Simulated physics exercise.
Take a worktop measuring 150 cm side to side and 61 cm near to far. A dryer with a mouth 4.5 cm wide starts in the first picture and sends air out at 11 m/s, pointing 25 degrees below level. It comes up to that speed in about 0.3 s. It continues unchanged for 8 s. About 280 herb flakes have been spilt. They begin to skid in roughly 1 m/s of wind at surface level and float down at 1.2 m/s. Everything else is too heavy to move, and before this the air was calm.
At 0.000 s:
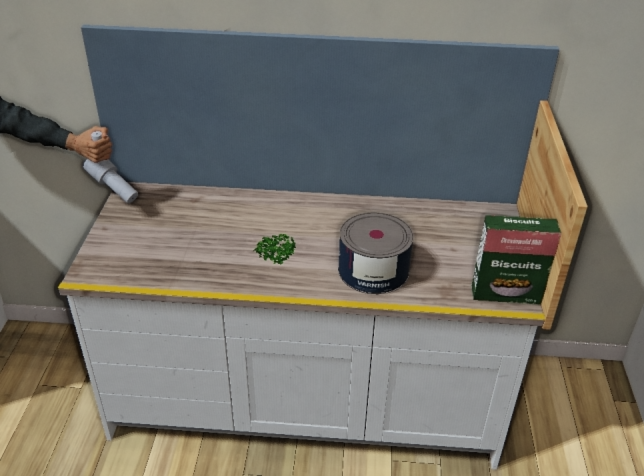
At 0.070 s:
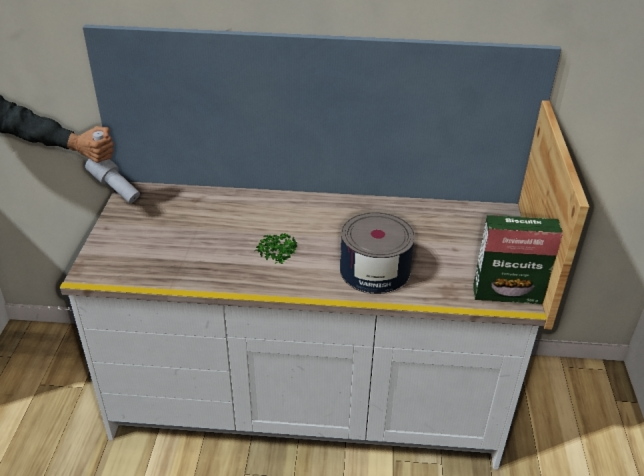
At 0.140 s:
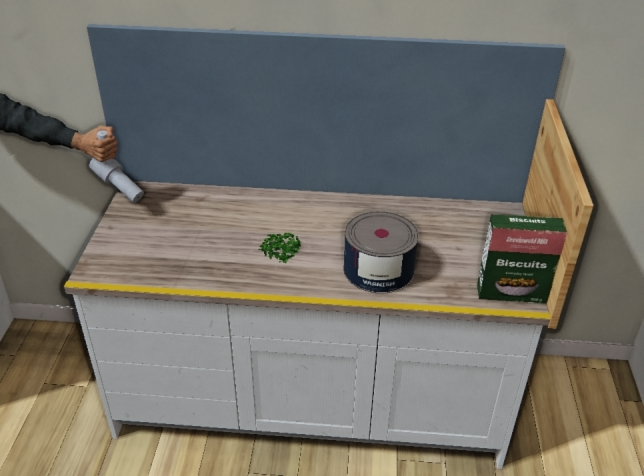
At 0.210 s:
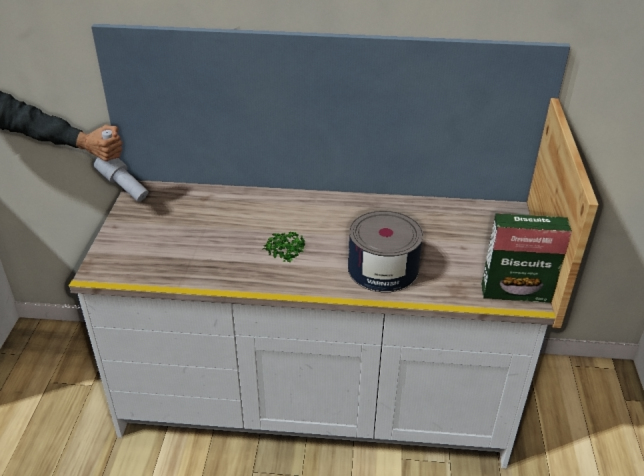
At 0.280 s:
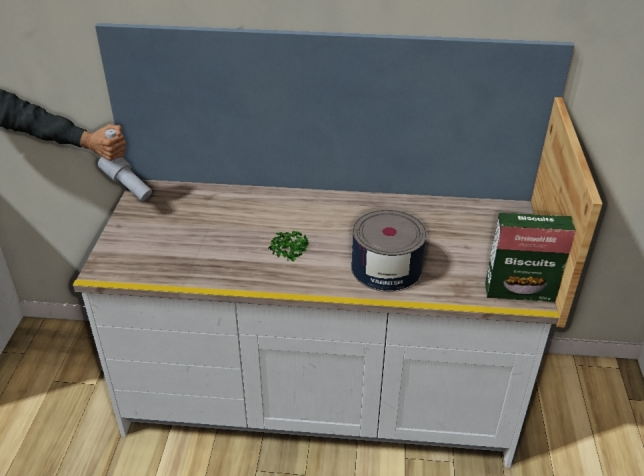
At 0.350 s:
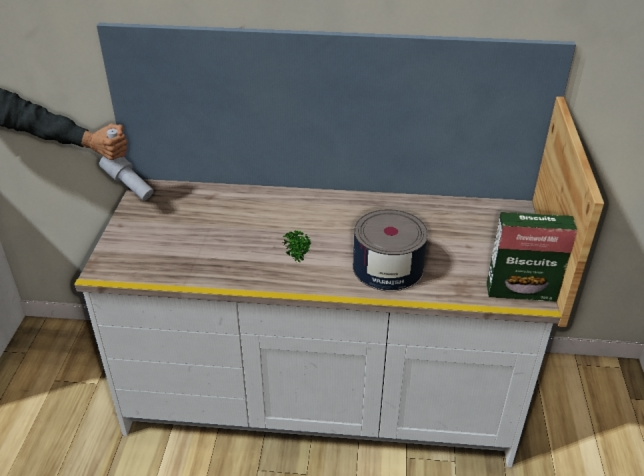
In the video, a hand holds a grey dryer at the left of a wood-topped counter, pointed toward green herb flakes beside a tin and a biscuit carton; the flakes lie still at first, then some shift slightly right.
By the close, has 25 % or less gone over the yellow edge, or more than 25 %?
Loss there overshoots a quarter.
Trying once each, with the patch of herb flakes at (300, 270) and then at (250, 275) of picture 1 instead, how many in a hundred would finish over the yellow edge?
Taking the two spots in order, I'd say around 90 percent and then 100 percent.
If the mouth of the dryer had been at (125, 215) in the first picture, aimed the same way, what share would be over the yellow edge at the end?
In that case some 10 per cent.
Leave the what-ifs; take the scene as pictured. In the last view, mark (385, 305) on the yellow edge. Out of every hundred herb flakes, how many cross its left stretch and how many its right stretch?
Estimate: Left ~ 0 %; right ~ 40 %.
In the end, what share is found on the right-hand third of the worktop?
Near 40 per cent at the end.
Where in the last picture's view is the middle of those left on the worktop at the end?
Their middle sits at about (502, 245) in the last picture.
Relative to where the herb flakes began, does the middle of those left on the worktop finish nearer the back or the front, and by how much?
Drift: Rearward direction, about 5 cm.
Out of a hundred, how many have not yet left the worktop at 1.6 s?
Reading: About 60 %.
After 1.6 s the count stands so, 37 % are over the yellow edge; the middle of those still in play is near (364, 248).
After 2.6 s the count stands so, 40 % are over the yellow edge; the middle of those still in play is near (382, 244).
After 4.4 s the count stands so, 43 % are over the yellow edge; the middle of those still in play is near (459, 244).
After 8.0 s, at the end, 45 % are over the yellow edge; the middle of those still in play is near (502, 245).
